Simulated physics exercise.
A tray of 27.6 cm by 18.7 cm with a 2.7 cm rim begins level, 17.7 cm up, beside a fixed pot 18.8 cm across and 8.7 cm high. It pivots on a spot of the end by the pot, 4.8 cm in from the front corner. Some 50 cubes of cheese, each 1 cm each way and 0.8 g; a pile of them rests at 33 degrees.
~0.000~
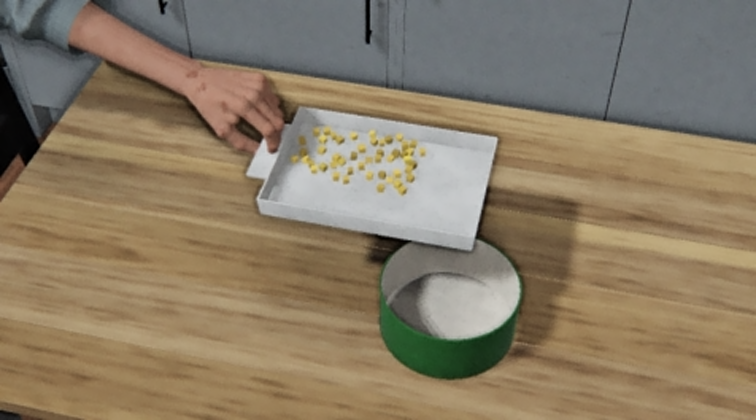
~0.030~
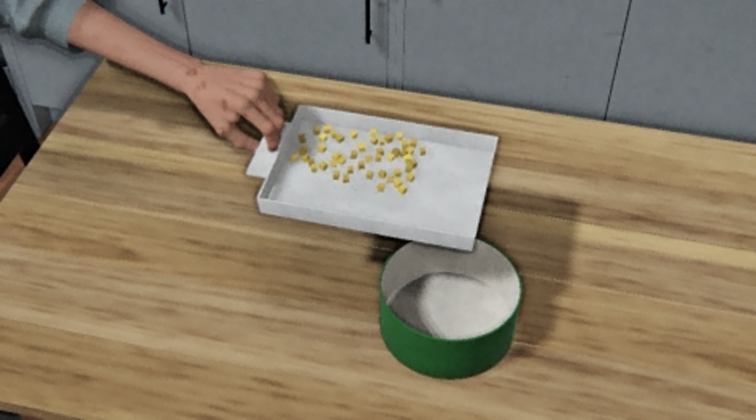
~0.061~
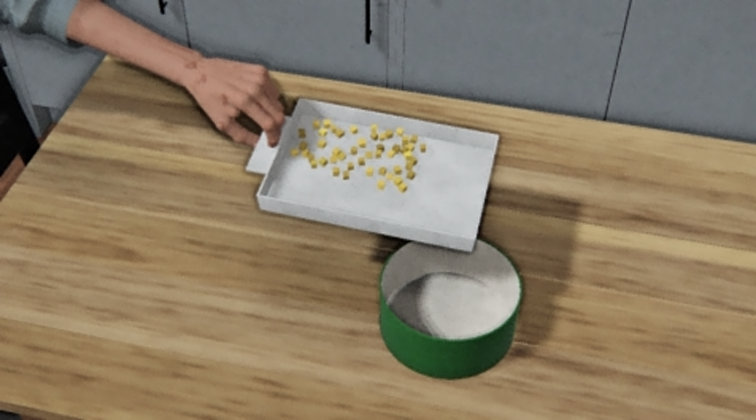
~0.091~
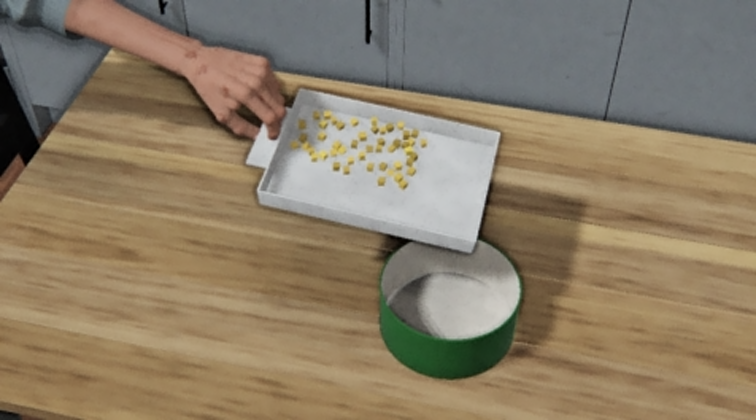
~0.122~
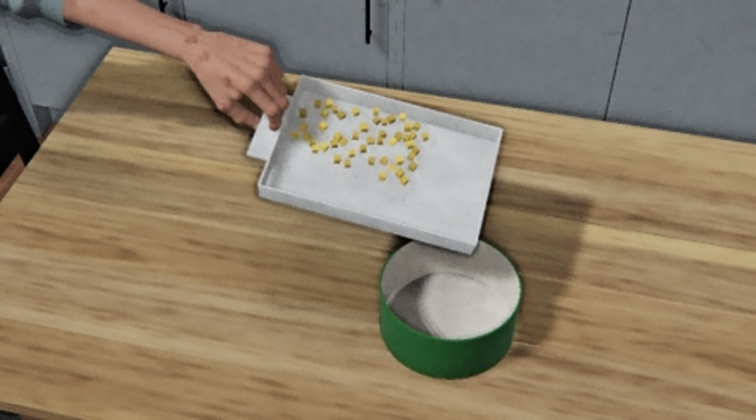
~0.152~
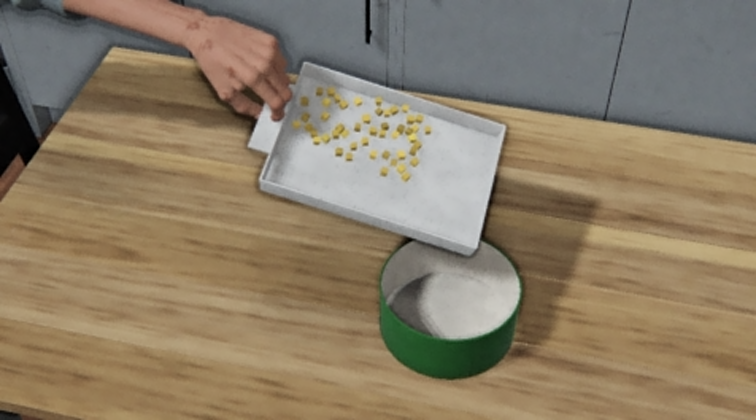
White tray of small yellow pieces tilting gradually as a hand raises its left end beside a green pot on a wooden counter.
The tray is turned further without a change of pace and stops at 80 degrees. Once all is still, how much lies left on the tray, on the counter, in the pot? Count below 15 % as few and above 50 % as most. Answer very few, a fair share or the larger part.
Tray very few, counter the larger part, pot a fair share.
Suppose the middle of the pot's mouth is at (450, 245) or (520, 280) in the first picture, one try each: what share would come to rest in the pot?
About 0 and 25 per cent.
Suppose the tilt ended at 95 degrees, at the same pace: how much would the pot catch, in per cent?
Then about 35 per cent.
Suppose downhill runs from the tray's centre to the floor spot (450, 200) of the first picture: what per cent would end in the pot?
About 0 per cent.
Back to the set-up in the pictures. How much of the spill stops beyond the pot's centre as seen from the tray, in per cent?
Some 90 per cent.
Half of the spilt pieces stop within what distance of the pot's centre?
Roughly 28 cm.
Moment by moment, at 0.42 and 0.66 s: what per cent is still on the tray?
In turn: 100, 0.
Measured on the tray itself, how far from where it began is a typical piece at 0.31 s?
Some 0 cm.
After 0.31 s, tilt 52 degrees; the tray holds 100 %, the pot 0 %.
Then, at 0.42 s, tilt 74 degrees; the tray holds 100 %, the pot 0 %.
Then, at 0.66 s, tilt 80 degrees; the tray holds 0 %, the pot 40 %.
In the end, at 1.9 s, tray 0 %, counter 60 %, pot 40 %.
